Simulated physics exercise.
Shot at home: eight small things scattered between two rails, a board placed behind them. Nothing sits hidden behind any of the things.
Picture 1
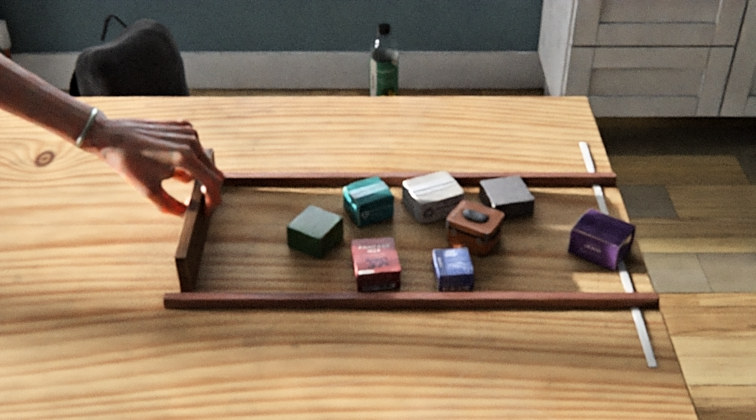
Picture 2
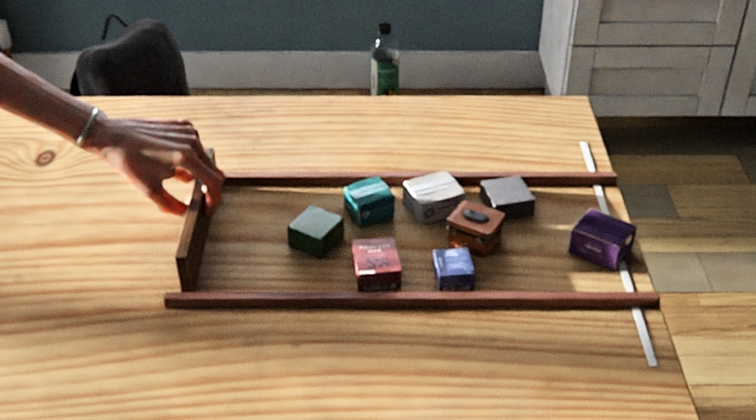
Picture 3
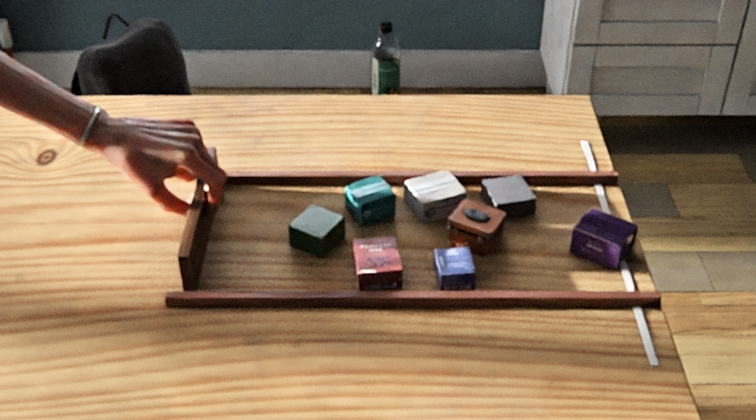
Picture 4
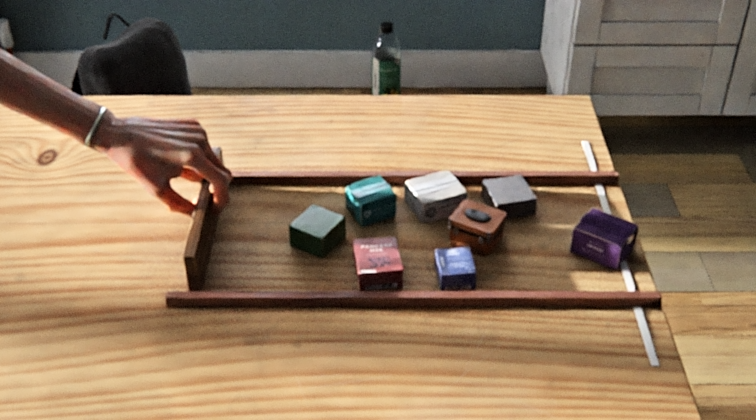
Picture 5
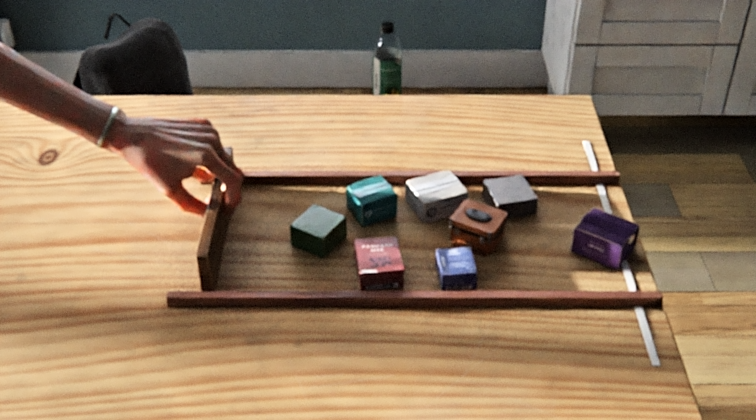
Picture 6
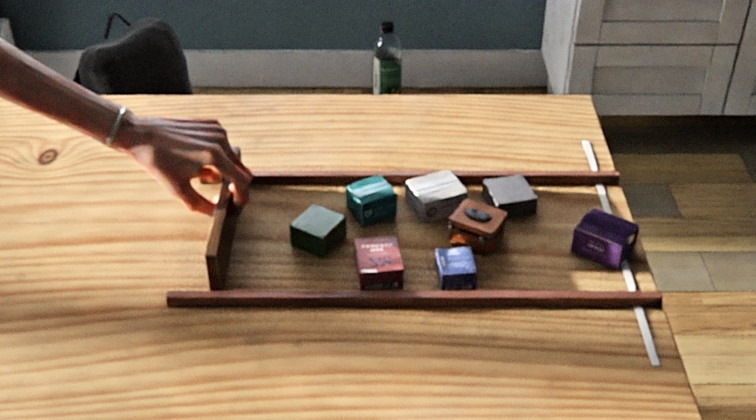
On a light wooden table in a home room, seen from slightly above, two dark rails run left to right toward a pale strip of tape near the table's right edge. Between them sit eight small boxes and blocks, green, turquoise, red, white, blue, orange-brown and grey, with purple farthest right. A hand from the left slides an upright board slightly rightward, while the objects stay still.
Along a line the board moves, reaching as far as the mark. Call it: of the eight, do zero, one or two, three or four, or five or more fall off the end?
Five or more fall off.
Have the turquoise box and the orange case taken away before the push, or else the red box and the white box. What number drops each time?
3, then 3.
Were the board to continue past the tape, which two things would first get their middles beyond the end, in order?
Order, earliest first: Grey block, purple box.
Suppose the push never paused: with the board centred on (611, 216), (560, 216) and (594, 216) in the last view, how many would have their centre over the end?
In order: 5, 2, 5.
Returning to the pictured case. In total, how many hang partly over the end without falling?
Looks like 3 of them.
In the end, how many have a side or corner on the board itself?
3 in contact.
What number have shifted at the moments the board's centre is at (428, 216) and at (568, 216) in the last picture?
I make it 7 at the first spot and 8 at the other.
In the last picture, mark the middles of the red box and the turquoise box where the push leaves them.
The red box at (650, 264), the turquoise box at (628, 200).
Early on, none off yet; purple box at rest near (605, 238); grey block at rest near (509, 197); orange case at rest near (478, 228).
A while later, none off yet; purple box moving near (614, 240); grey block travelled well along near (603, 203); orange case travelled well along near (561, 221).
Finally, the number that fall off is five or more; lost, white box, blue box, orange case, grey block and purple box.
